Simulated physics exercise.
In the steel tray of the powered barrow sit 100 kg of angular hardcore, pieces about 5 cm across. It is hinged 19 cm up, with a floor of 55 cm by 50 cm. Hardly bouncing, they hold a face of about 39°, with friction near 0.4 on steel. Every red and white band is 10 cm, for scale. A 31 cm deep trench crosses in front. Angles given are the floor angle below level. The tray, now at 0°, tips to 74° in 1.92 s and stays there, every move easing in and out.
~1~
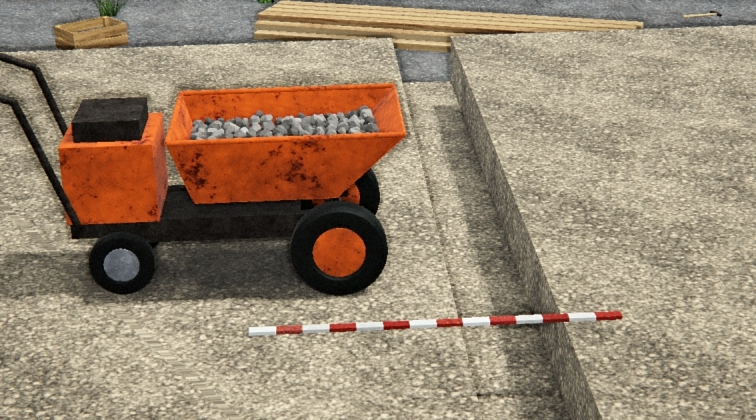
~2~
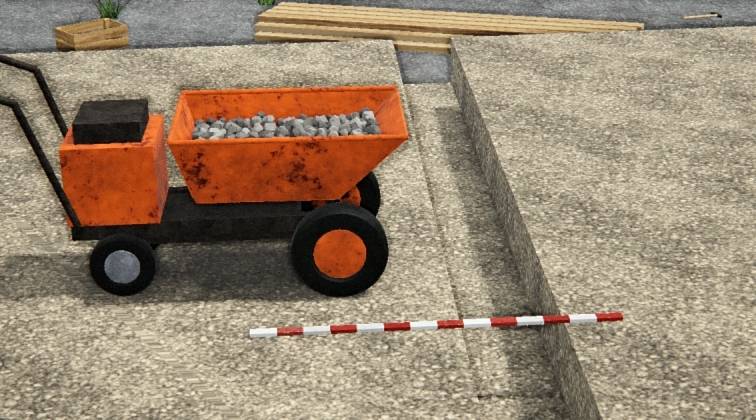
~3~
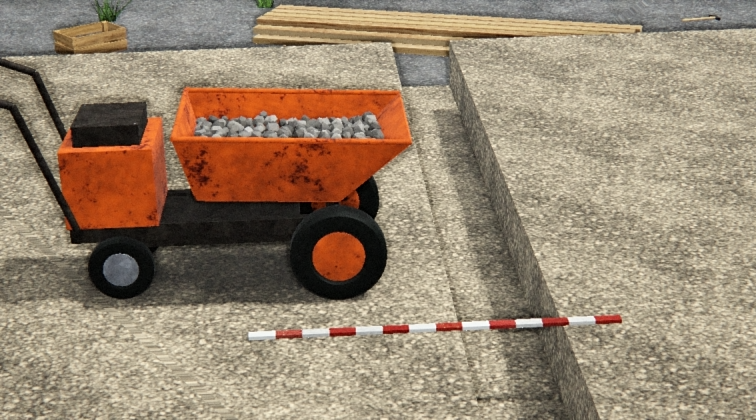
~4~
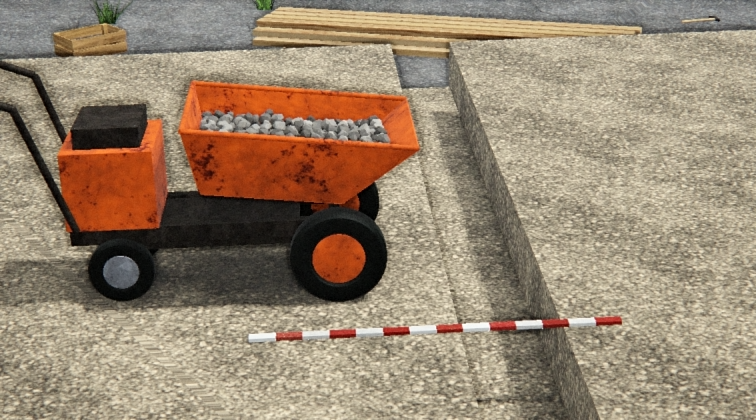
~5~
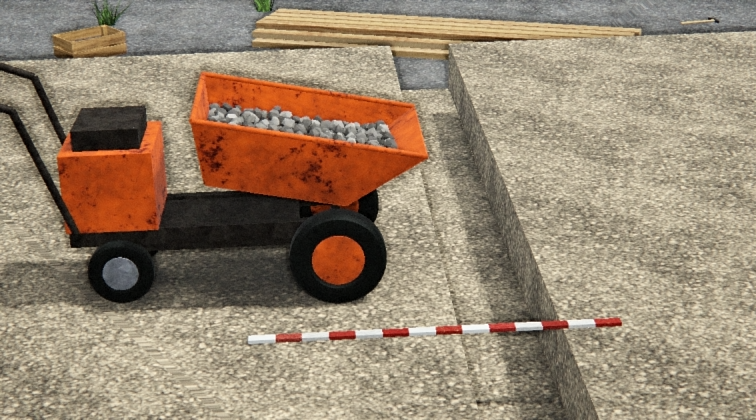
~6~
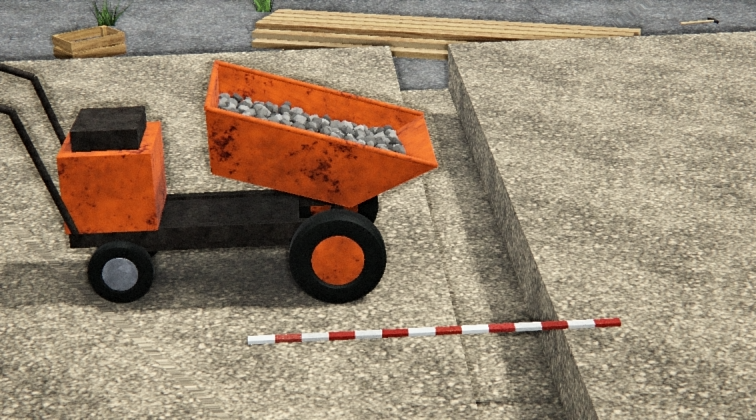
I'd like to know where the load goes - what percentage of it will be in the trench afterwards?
I would put it at about 100 per cent.
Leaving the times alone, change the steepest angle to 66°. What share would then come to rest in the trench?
Then about 100 per cent.
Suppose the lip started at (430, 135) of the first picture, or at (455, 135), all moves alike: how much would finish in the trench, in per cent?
That gives roughly 90 per cent and roughly 50 per cent.
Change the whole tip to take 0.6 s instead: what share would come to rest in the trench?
Close to 90 percent, then.
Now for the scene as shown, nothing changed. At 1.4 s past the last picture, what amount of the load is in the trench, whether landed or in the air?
Close to 65 per cent at that time.
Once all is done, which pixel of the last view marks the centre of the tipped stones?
Roughly (498, 313), I'd say.
Then, 0.8 s after the last picture the floor is at 62°, 100 % in the tray; the foremost stones are at (468, 228).
Then, 1.4 s after the last picture the floor is at 74°, 34 % in the tray, 66 % in the trench; the foremost stones are at (535, 295).
Then, 1.8 s after the last picture the floor is at 74°, 7 % in the tray, 93 % in the trench; the foremost stones are at (536, 301).
Then, 3.7 s after the last picture the floor is at 74°, 0 % in the tray, 100 % in the trench; the foremost stones are at (534, 297).
